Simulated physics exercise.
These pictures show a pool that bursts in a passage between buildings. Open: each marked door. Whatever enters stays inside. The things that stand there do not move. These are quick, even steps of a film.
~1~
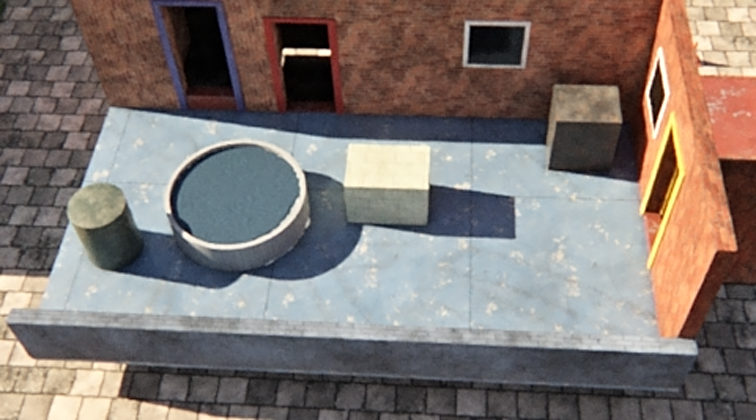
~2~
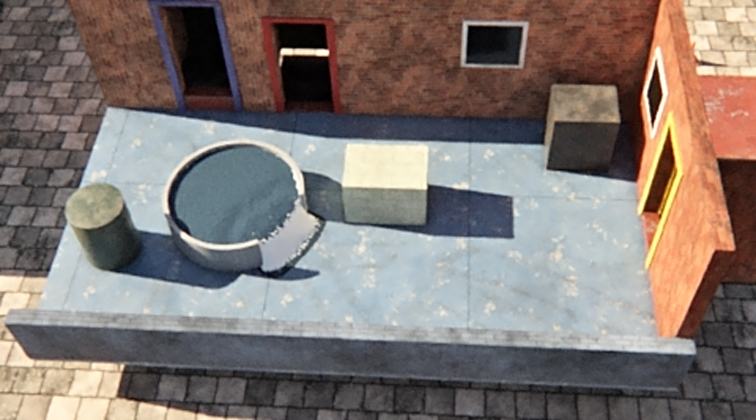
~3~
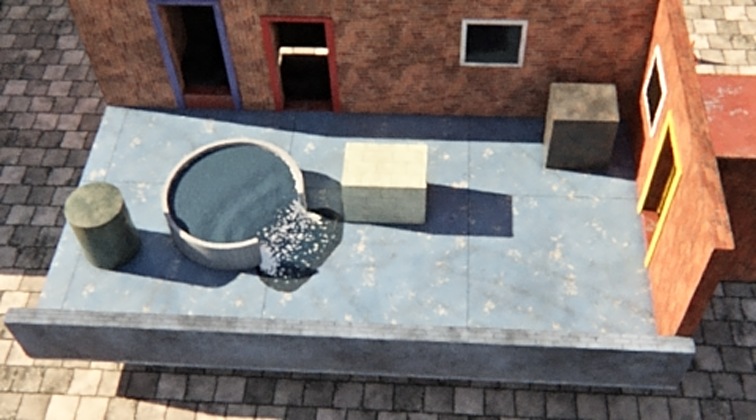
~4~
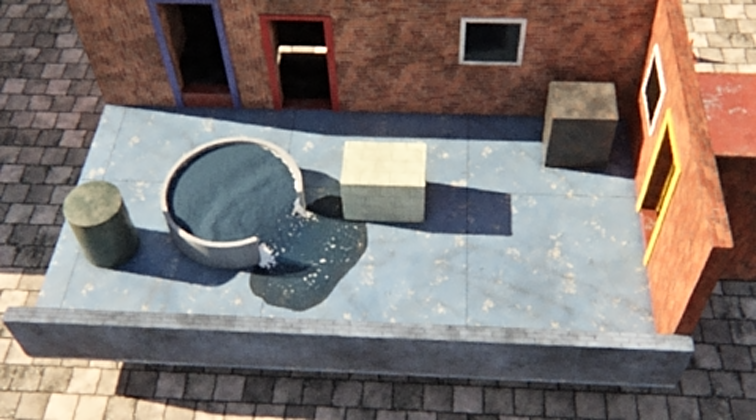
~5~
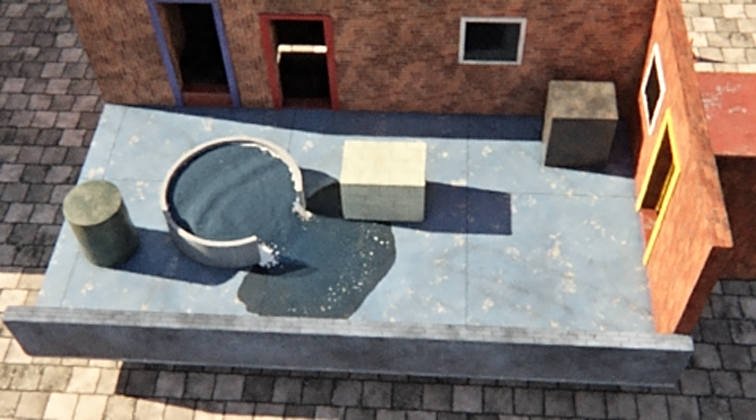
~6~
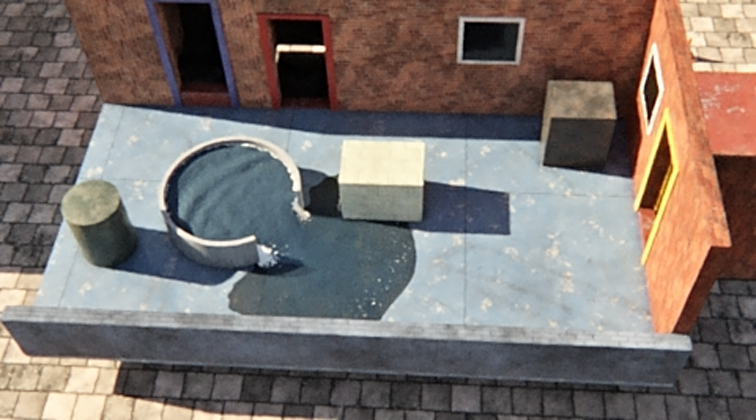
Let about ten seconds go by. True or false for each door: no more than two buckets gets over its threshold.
The red door - true; the blue door - true; the yellow door - true.
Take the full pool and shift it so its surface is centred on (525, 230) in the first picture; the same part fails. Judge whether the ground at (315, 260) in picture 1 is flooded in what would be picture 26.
Well, it ends up swamped there.
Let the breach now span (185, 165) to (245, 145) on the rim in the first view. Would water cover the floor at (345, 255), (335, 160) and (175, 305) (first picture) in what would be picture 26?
Untouched, soaked, untouched.
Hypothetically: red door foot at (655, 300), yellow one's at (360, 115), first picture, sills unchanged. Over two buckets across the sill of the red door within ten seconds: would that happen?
Result - the red one exceeds the limit.
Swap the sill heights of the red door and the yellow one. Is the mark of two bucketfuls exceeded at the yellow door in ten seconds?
The yellow door tops the mark.
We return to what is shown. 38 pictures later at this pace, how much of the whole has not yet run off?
Estimate: 100 per cent.
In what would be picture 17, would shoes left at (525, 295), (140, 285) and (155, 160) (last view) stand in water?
Taking them as listed, they are waterlogged, spared and spared.
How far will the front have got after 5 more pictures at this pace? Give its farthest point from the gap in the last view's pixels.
Roughly at (489, 352).
A moment on, water covers 25 % of the floor; the red door not reached, the blue door not reached, the yellow door not reached.
Next, water covers 30 % of the floor; the red door not reached, the blue door not reached, the yellow door not reached.
Then, water covers 45 % of the floor; the red door wet at the sill, nothing in, the blue door not reached, the yellow door wet at the sill, nothing in.
Later, water covers 60 % of the floor; the red door wet at the sill, nothing in, the blue door not reached, the yellow door under two buckets in.
In the end, water covers 80 % of the floor; the red door wet at the sill, nothing in, the blue door wet at the sill, nothing in, the yellow door under two buckets in.
